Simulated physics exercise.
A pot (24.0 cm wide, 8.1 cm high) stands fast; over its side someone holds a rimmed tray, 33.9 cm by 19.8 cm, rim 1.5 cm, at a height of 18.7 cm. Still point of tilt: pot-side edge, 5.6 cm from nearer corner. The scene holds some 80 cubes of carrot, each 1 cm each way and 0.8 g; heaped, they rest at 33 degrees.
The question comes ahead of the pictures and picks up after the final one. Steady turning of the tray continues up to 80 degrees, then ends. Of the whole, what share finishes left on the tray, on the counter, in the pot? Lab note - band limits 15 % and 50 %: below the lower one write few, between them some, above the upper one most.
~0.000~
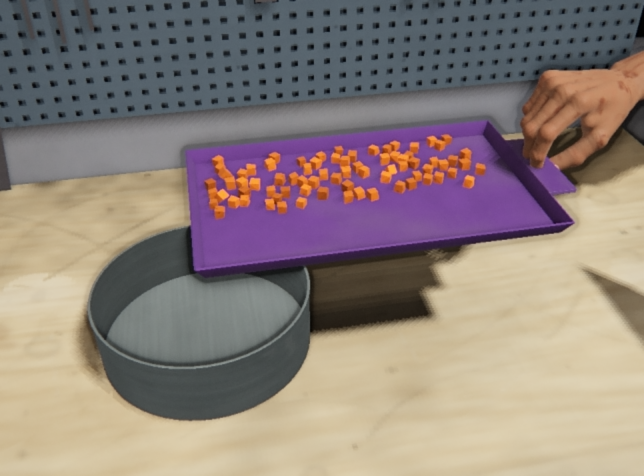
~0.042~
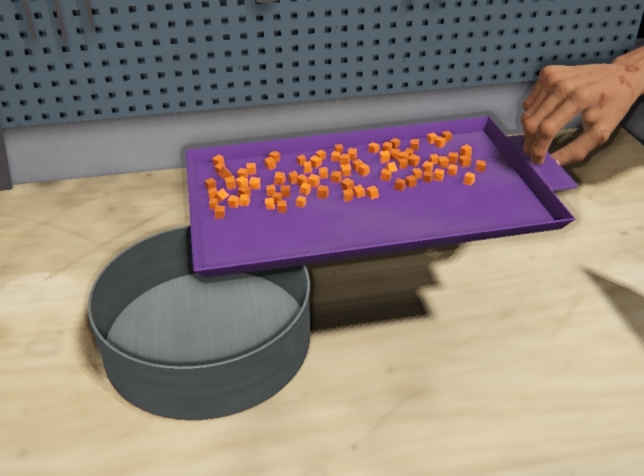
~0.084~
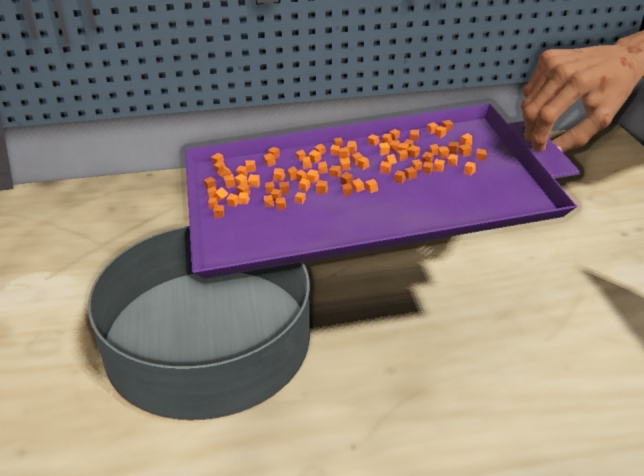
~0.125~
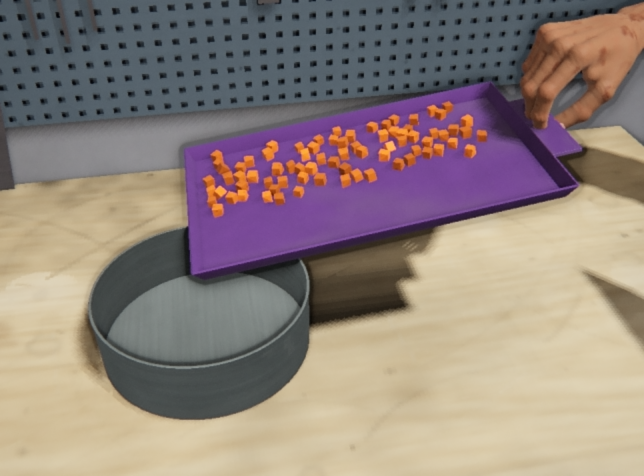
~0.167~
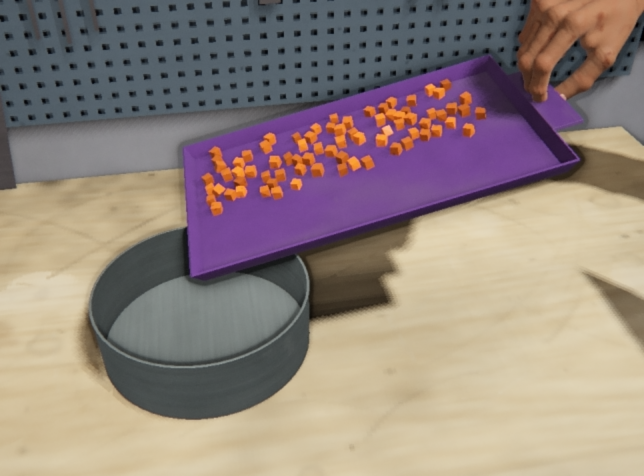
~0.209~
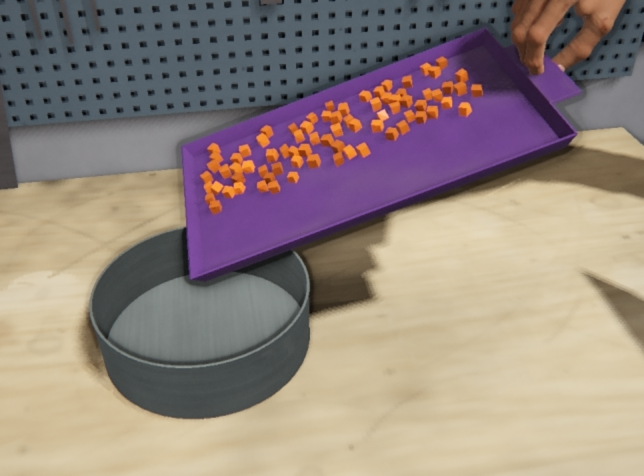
Tray = few; counter = some; pot = most.
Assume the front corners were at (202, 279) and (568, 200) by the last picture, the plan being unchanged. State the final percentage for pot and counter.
Pot 10 % / counter 90 %.
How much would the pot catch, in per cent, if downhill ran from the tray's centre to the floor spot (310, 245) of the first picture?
Around 5 percent of them.
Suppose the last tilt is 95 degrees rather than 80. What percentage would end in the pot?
In that case it comes to about 75 in a hundred.
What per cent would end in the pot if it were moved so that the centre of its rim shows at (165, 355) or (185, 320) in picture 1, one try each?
Around 85 per cent, then around 90 per cent.
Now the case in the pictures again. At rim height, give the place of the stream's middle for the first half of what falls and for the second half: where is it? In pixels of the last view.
Roughly (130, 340) to begin with, later roughly (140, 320).
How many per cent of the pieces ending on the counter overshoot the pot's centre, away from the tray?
That comes to roughly 100 percent.
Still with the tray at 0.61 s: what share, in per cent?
About 100 per cent.
Then, at 0.45 s, tilt 50 degrees; the tray holds 100 %, the pot 0 %.
Then, at 0.61 s, tilt 70 degrees; the tray holds 100 %, the pot 0 %.
After 0.90 s, tilt 80 degrees; the tray holds 5 %, the pot 65 %.
At rest (2.1 s), tray 0 %, counter 30 %, pot 70 %.
